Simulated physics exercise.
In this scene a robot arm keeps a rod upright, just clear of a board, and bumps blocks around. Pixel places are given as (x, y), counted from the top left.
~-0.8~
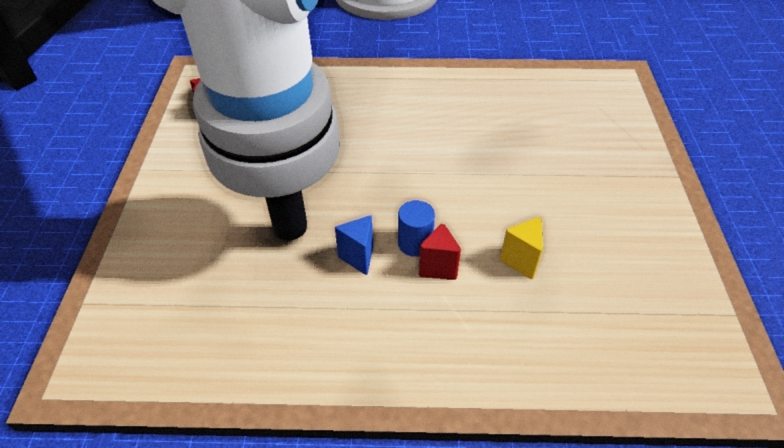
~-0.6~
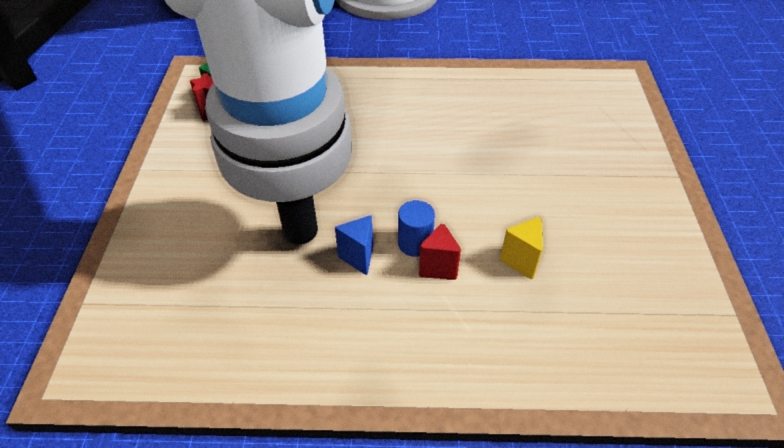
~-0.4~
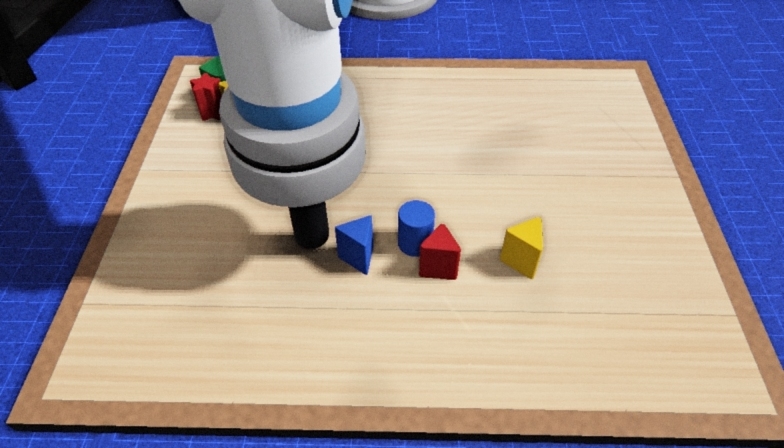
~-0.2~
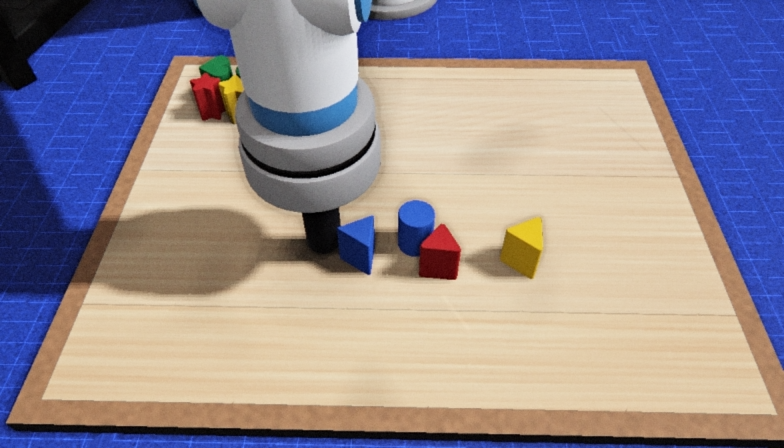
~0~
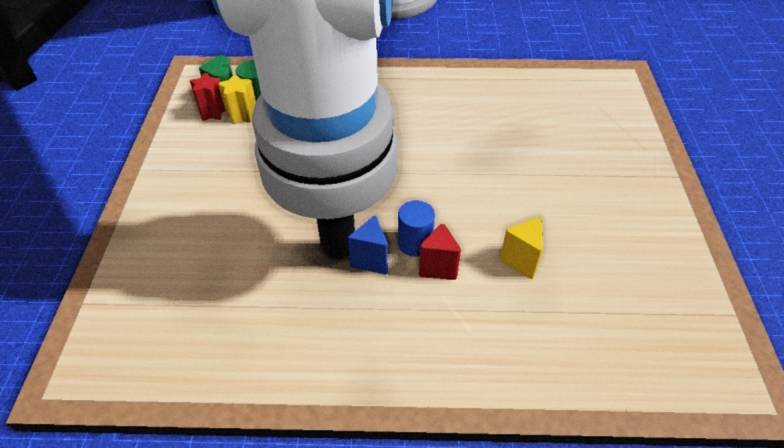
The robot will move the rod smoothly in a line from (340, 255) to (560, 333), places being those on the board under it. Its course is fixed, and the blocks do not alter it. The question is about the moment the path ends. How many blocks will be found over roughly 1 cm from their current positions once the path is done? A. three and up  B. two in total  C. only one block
I choose B.
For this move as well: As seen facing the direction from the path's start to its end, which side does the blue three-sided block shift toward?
It heads left.
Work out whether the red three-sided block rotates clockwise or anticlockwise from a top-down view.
From overhead, anticlockwise.
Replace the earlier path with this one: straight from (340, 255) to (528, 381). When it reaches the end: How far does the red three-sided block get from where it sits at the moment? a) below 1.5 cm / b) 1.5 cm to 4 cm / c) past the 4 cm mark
Answer: A.
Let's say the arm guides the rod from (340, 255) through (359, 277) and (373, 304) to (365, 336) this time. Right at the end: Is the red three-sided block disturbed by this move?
That one stays where it is.
On the path given first. One third of the way, rod (410, 273); blue three-sided block (438, 239), turned 75° anticlockwise; red three-sided block (466, 242).
Two thirds of the way, rod (484, 299); blue three-sided block (454, 237), turned 105° anticlockwise; red three-sided block (488, 243), turned 70° anticlockwise.
At the end, rod (563, 326); blue three-sided block (454, 237), turned 105° anticlockwise; blue circle unmoved; red three-sided block (488, 243), turned 70° anticlockwise.
